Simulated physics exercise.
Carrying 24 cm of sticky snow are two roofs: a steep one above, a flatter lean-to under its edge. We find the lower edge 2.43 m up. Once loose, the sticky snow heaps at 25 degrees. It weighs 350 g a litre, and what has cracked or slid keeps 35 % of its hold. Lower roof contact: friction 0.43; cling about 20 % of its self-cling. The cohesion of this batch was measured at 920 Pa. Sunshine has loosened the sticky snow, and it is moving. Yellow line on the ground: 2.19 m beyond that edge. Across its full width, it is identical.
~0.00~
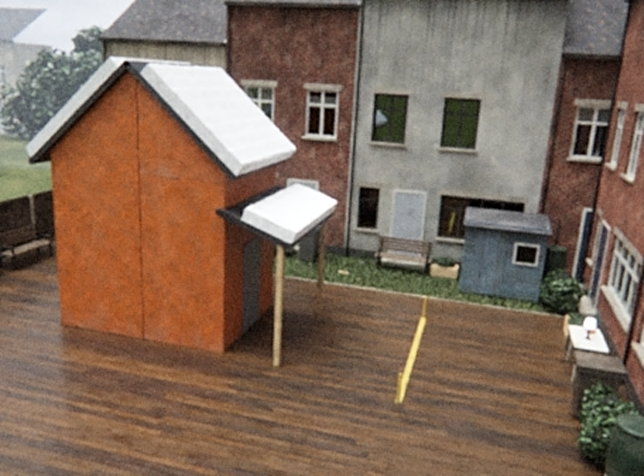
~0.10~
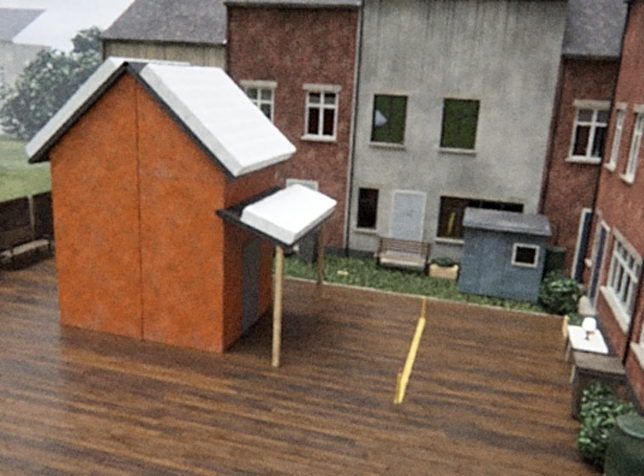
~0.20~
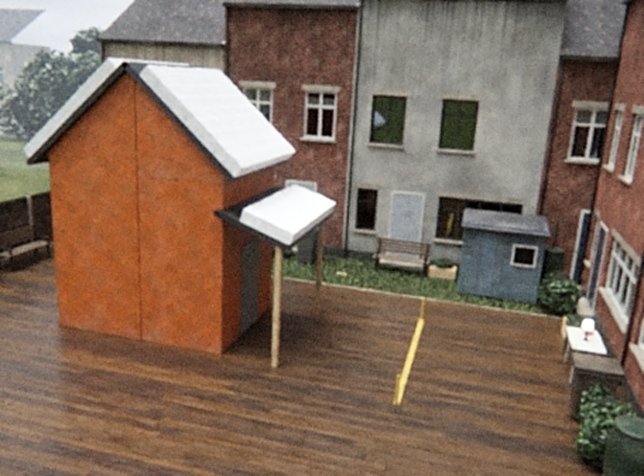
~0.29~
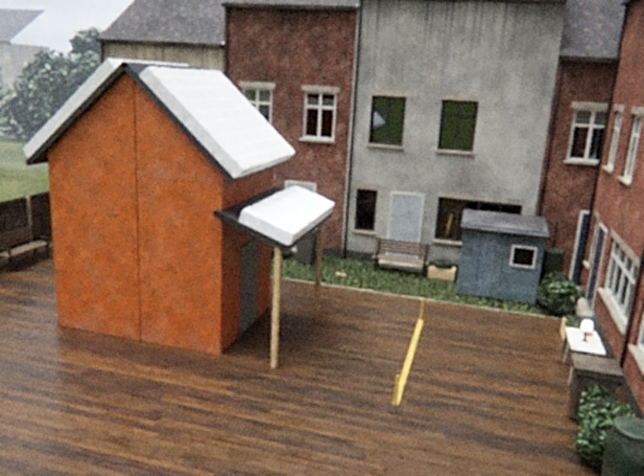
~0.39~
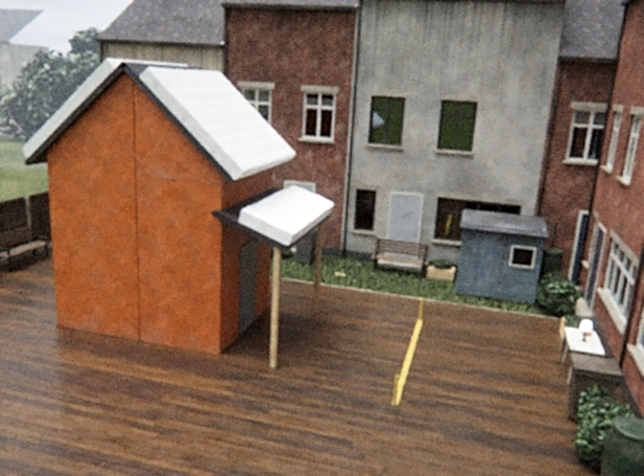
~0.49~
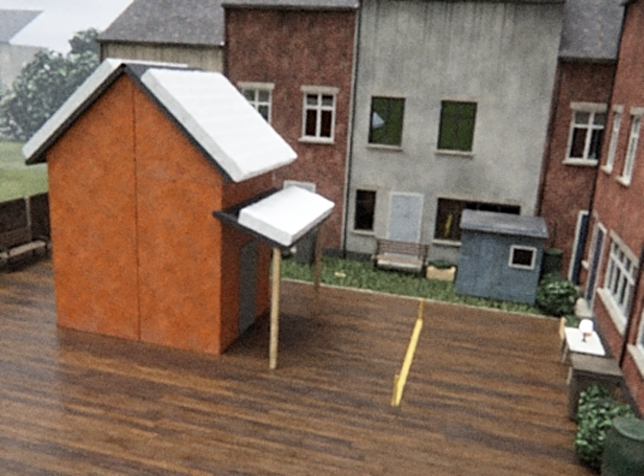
In a paved yard enclosed by brick and grey houses, an orange building stands with white snow on its steep roof and lower lean-to, near a yellow ground line, as the upper snow creeps very slightly down the slope.
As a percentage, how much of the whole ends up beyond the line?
Roughly 0 %.
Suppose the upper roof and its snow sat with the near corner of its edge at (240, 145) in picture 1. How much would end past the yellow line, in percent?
It would then be around 8 percent.
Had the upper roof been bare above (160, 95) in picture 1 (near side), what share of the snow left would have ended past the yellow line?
I'd say close to 0 percent.
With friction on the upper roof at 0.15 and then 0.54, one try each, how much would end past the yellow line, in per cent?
About 25 % in the first try and about 1 % in the second.
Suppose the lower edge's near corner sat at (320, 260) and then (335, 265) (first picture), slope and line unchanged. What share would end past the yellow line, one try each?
Try 1: 0 %; try 2: 0 %.
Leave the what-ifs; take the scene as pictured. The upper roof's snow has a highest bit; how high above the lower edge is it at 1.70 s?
1.9 m or thereabouts.
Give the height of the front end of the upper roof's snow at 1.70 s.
Somewhere around 2.8 metres, I'd say.
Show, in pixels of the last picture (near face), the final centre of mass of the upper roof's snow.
That point lands roughly at (299, 309).
After 1.04 s, none is below the lower edge and 0 % is past the line.
After 1.70 s, none is below the lower edge and 0 % is past the line.
After 2.35 s, 4 % is below the lower edge and 0 % is past the line.
After 3.00 s, 42 % is below the lower edge and 0 % is past the line.
After 6.00 s, at the end, 55 % is below the lower edge and 0 % is past the line.
